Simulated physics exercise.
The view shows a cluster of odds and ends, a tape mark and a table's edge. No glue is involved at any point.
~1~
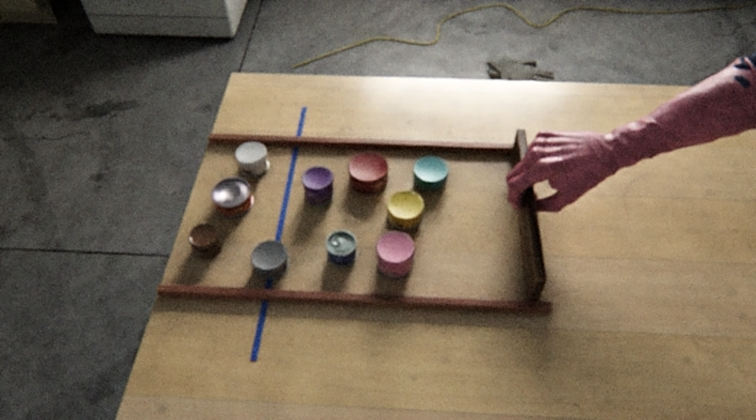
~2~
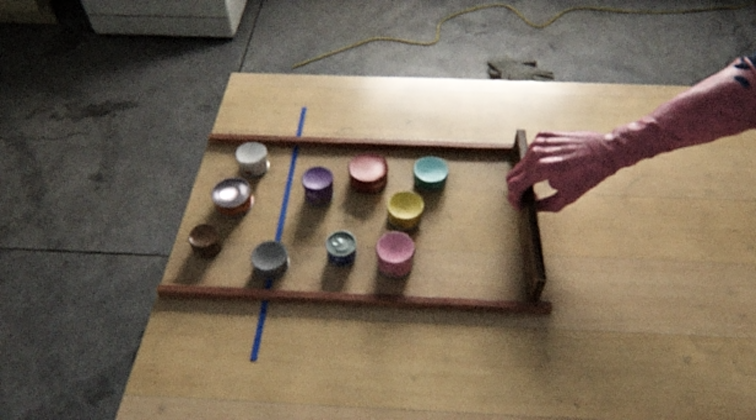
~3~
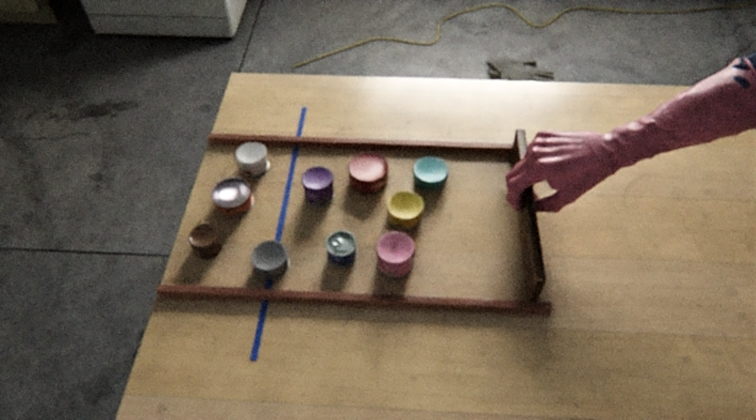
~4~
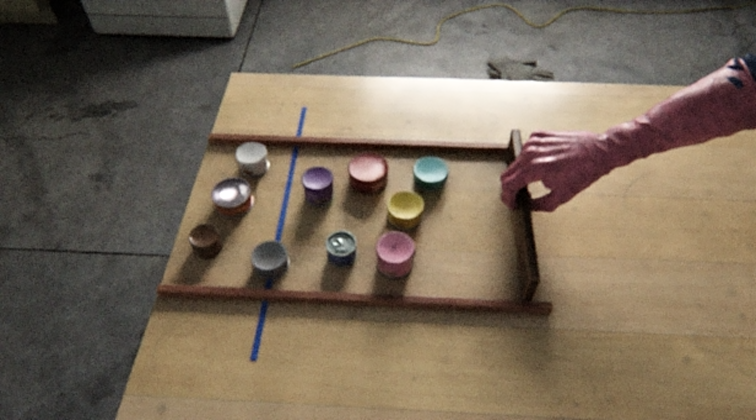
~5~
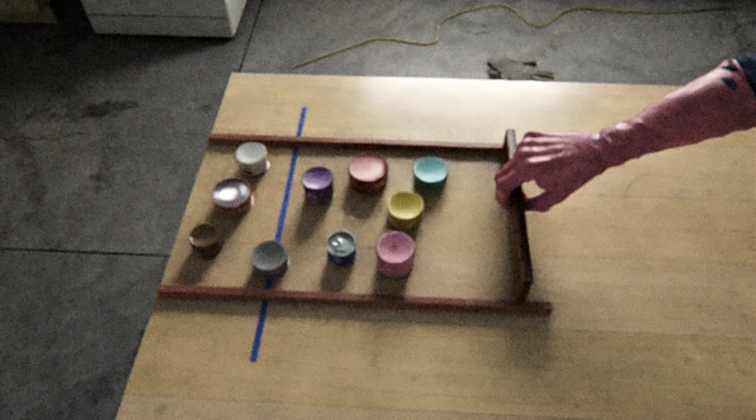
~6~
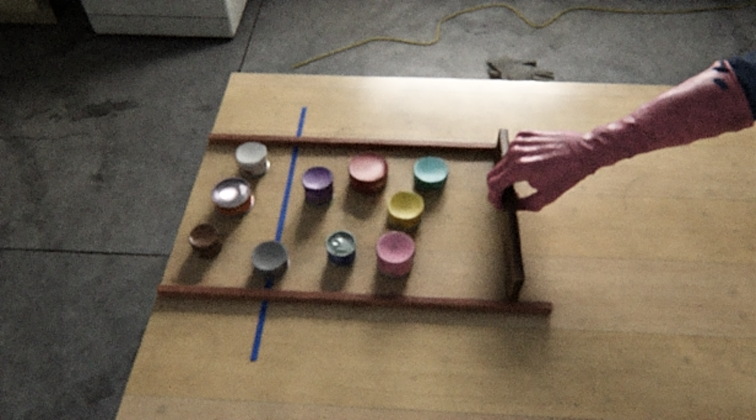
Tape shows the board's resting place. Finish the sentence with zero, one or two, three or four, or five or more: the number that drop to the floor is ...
The number that drop to the floor is zero.
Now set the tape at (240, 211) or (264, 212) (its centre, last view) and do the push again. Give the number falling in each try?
1 and 1.
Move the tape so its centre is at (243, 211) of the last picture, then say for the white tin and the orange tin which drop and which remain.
White tin - gone; orange tin - safe.
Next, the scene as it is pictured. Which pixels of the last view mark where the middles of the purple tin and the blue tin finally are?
First: About (259, 181); second: About (244, 231).
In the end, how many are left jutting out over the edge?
The figure is 1.
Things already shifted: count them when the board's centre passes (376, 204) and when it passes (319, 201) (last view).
6, then 8.
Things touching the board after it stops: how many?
Number in contact with it: 3.
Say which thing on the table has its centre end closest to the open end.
That would be the white tin.
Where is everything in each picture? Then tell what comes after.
The first picture shows brown tub (206, 241); orange tin (233, 198); white tin (253, 160); board (527, 210); tape (283, 213).
The second picture shows orange tin (233, 198); blue tin (342, 249).
The third picture shows white tin (253, 160); yellow tin (405, 211).
The fourth picture shows brown tub (206, 241); grey tin (271, 260).
The fifth picture shows orange tin (233, 198); purple tin (319, 187).
The sixth picture shows brown tub (206, 241); orange tin (233, 198); white tin (253, 160); board (508, 209); tape (283, 213).
A little later, none off yet; brown tub at rest near (206, 241); orange tin at rest near (233, 198); white tin at rest near (253, 160).
When it is over, the number that fall off is zero.
